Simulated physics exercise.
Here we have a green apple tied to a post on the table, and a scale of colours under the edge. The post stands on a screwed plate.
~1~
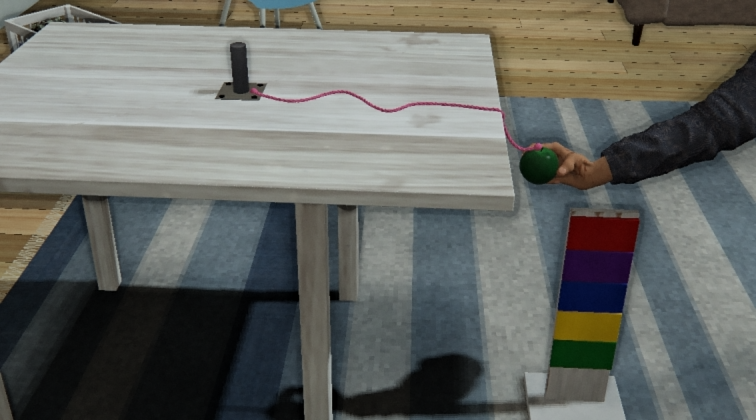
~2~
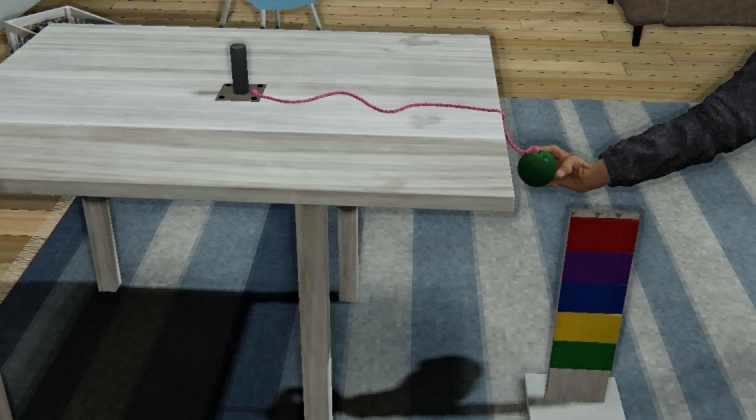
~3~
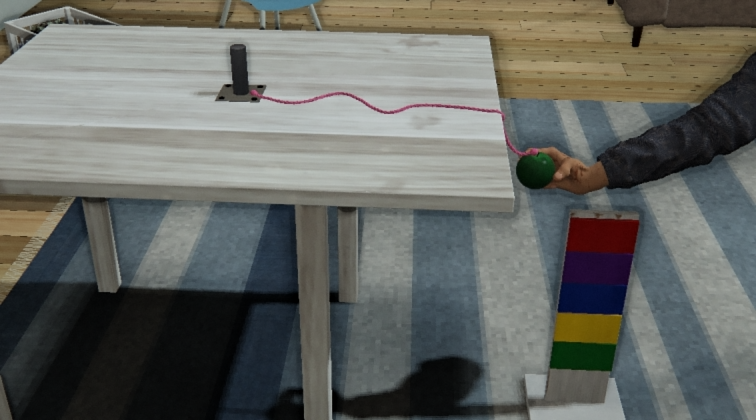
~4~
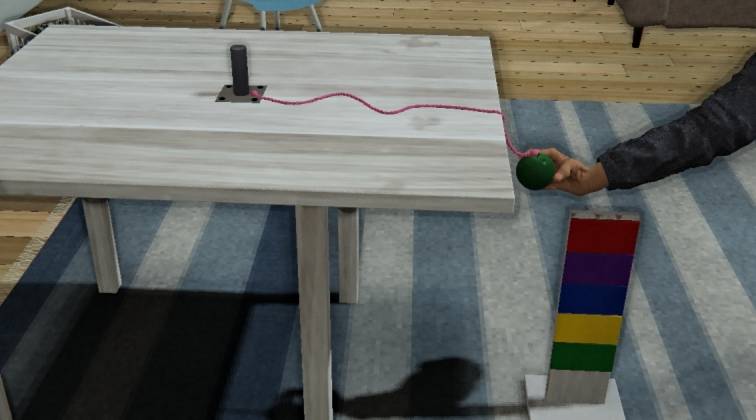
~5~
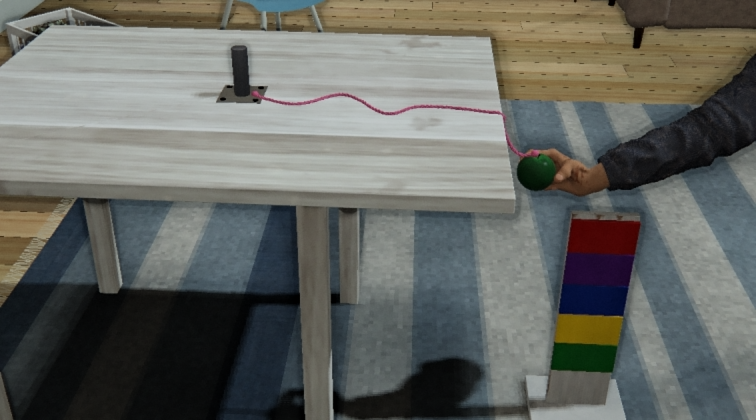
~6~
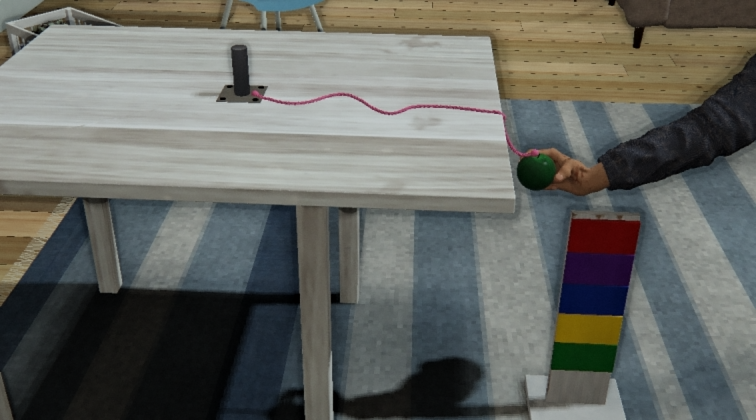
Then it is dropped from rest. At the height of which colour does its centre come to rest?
The red one.
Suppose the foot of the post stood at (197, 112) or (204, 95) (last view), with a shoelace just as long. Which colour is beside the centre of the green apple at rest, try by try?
It would be no band; no band.
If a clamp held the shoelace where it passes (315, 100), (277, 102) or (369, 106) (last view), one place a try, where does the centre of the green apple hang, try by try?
About (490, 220), (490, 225) and (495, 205).
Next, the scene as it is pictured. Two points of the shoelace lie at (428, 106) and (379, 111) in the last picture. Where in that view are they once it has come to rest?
About (469, 111), and the other about (412, 106).
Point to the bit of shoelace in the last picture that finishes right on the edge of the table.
The one at (459, 108).
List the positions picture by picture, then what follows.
The first picture shows green apple (539, 165); red (603, 236); purple (598, 268); blue (593, 298); yellow (588, 328); green (583, 356).
The second picture shows green apple (537, 169); shoelace through (274, 100) (330, 94) (378, 110) (433, 105) (496, 112).
The third picture shows green apple (536, 170).
The fourth picture shows green apple (535, 172); shoelace through (274, 101) (330, 96) (378, 111) (433, 106) (497, 114).
The fifth picture shows green apple (536, 172).
The sixth picture shows green apple (536, 172); shoelace through (275, 101) (331, 96) (379, 111) (434, 106) (497, 114).
A little later, apple near (507, 216); level with red.
Next, apple near (491, 226); level with red.
Later still, apple near (481, 225); level with red.
When it is over, apple near (488, 227); level with red. The shoelace holds its middle at red.
